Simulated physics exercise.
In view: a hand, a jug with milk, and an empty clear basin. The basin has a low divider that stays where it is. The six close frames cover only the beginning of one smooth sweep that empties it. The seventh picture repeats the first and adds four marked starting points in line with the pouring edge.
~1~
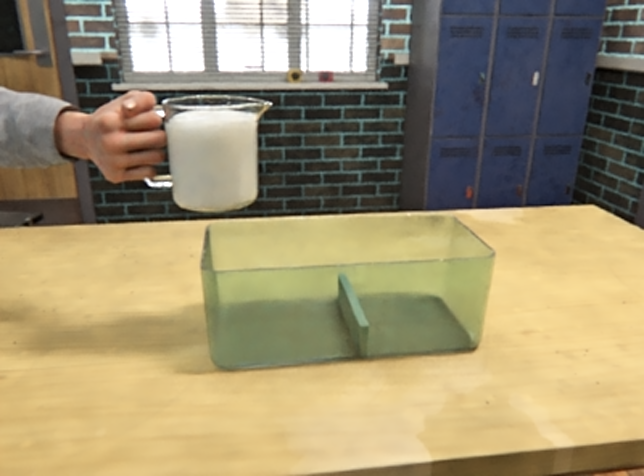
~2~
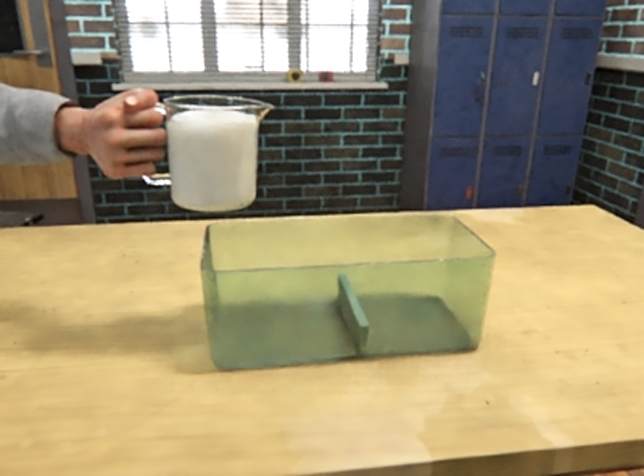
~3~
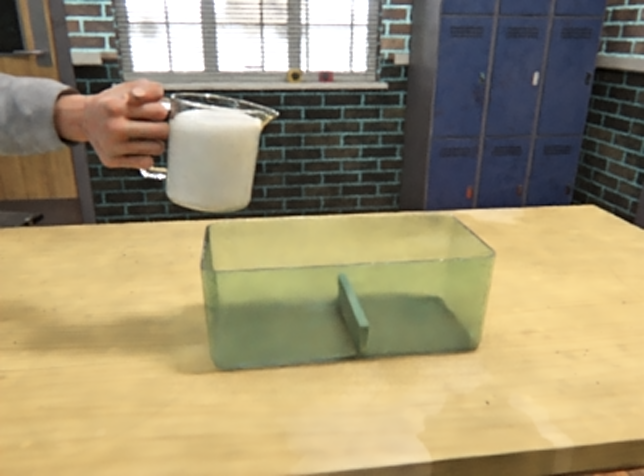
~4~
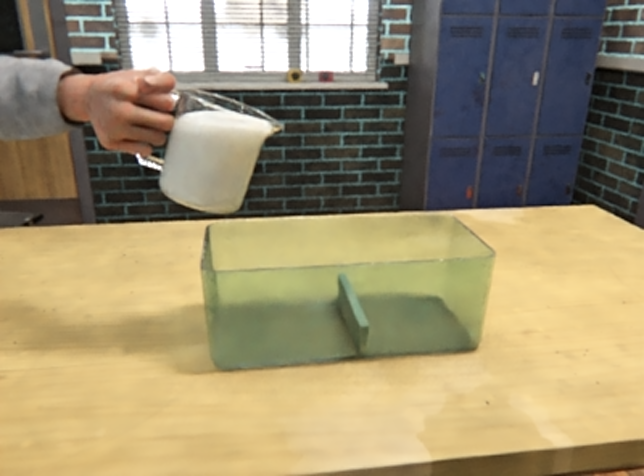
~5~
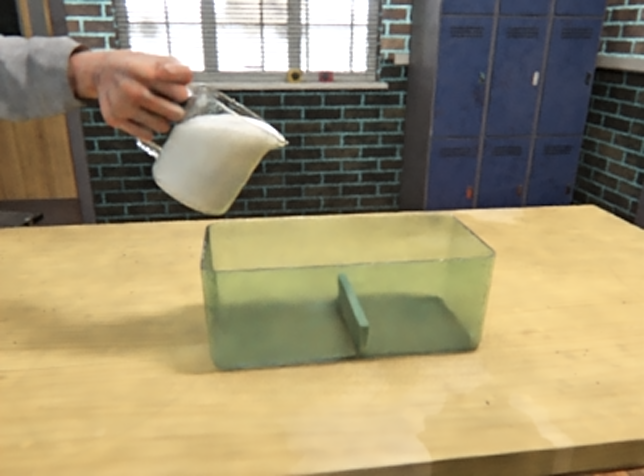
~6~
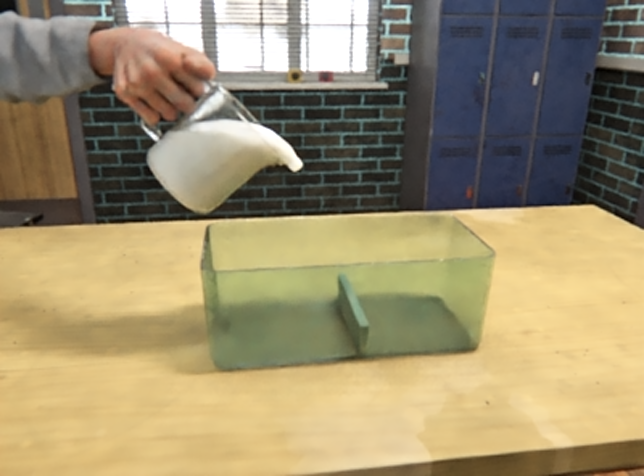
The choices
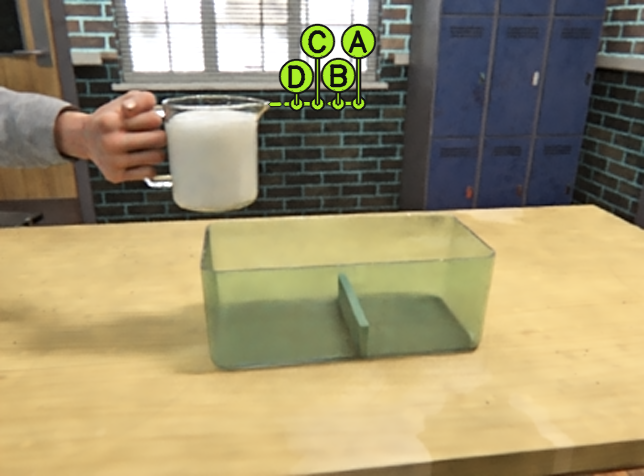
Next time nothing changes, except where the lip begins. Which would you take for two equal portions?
It is C.
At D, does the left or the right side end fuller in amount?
The left side.
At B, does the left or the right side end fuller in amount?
The right one.
On the marked copy, A at (358, 103); B at (338, 103); C at (317, 103); D at (296, 104).
For place A, about 6 % ends left of the wall and 92 % right of it.
For place B, about 23 % ends left of the wall and 76 % right of it.
For place C, about 54 % ends left of the wall and 45 % right of it.
For place D, about 78 % ends left of the wall and 19 % right of it; 3 % is lost outside.
